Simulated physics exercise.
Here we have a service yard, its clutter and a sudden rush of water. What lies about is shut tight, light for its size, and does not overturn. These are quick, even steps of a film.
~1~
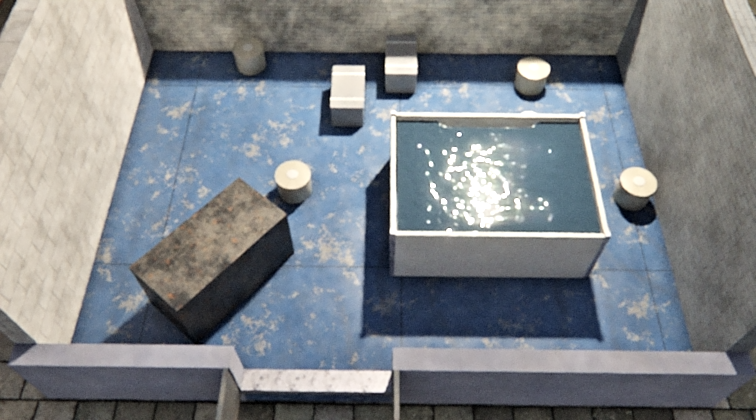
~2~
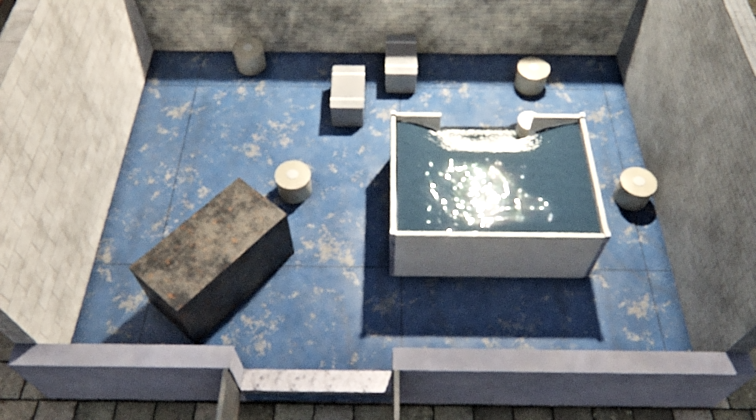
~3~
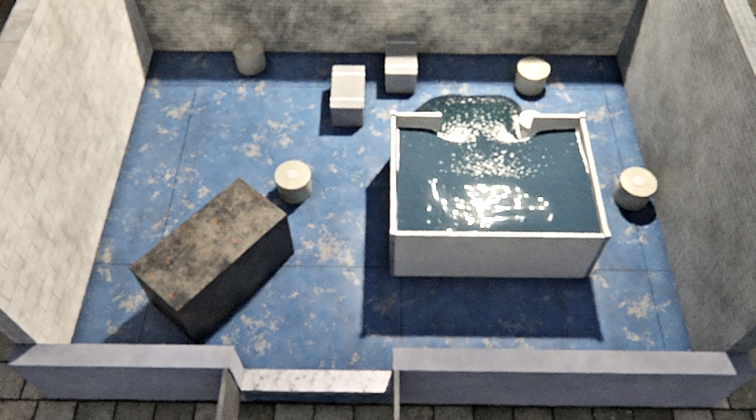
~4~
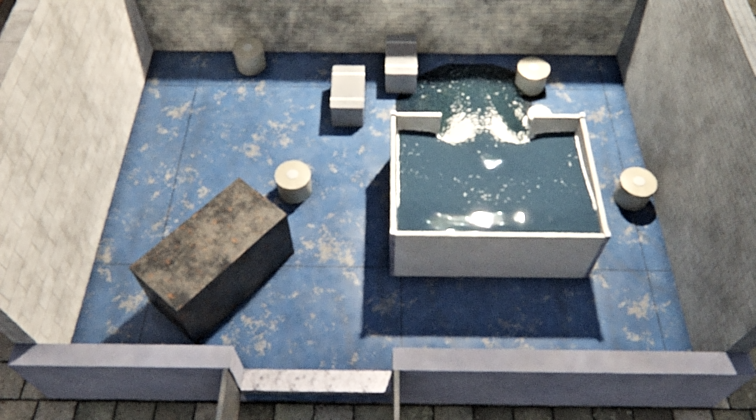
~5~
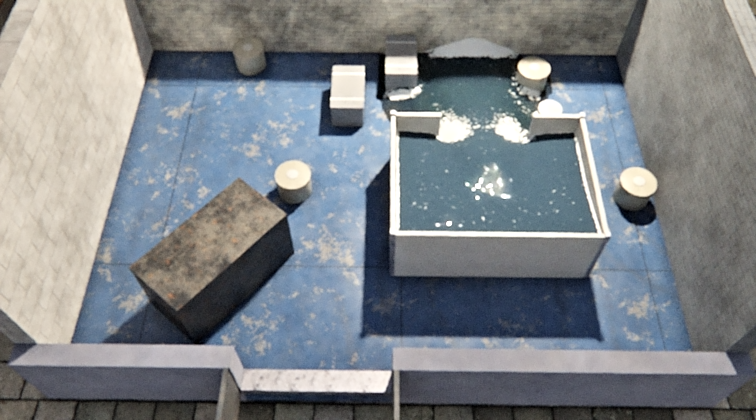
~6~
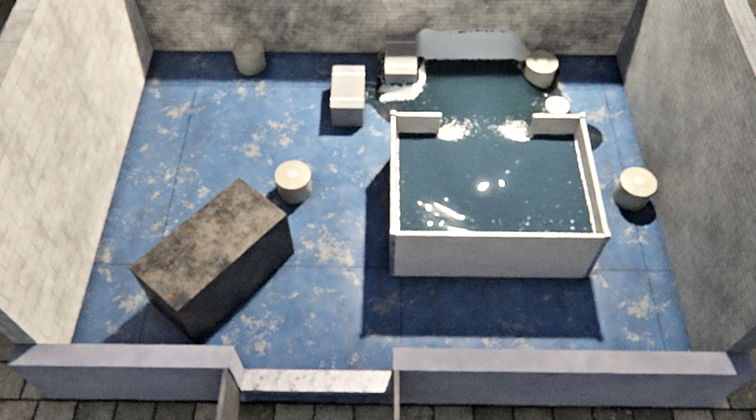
At first, water fills a white-walled tank in a blue-floored yard, with blocks and round containers standing around it. A gap opens in the tank's rear wall, and water surges through it toward the back wall, spreading and splashing up against it. A small pail slides back and right, then a tub shifts slightly.
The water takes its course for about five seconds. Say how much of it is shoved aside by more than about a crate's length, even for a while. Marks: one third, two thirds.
It is two thirds or more.
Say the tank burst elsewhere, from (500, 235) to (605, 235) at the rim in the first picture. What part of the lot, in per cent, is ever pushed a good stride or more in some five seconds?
Roughly 60 per cent.
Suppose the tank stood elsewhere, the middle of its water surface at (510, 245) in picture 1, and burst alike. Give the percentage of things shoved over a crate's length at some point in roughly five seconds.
Roughly 100 per cent.
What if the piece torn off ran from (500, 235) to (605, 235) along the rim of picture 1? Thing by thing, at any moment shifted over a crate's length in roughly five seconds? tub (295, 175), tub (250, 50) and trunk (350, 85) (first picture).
One after the other: Shifted that much, never so far, less than that.
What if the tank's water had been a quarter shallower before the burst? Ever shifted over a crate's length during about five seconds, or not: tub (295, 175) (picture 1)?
For that one: Less than that.
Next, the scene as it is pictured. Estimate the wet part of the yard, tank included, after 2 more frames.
About 30 per cent.
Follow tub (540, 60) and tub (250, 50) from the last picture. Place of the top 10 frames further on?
Around (614, 134) and (153, 66).
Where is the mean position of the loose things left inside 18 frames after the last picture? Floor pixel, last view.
Near (376, 199).
A moment on, 2 of 7 are well off their spots; 1 afloat.
Next, 4 of 7 are well off their spots; 1 afloat.
Later, 5 of 7 are well off their spots; 3 afloat.
In the end, 5 of 7 are well off their spots, and 6 have been at some point; 3 afloat.
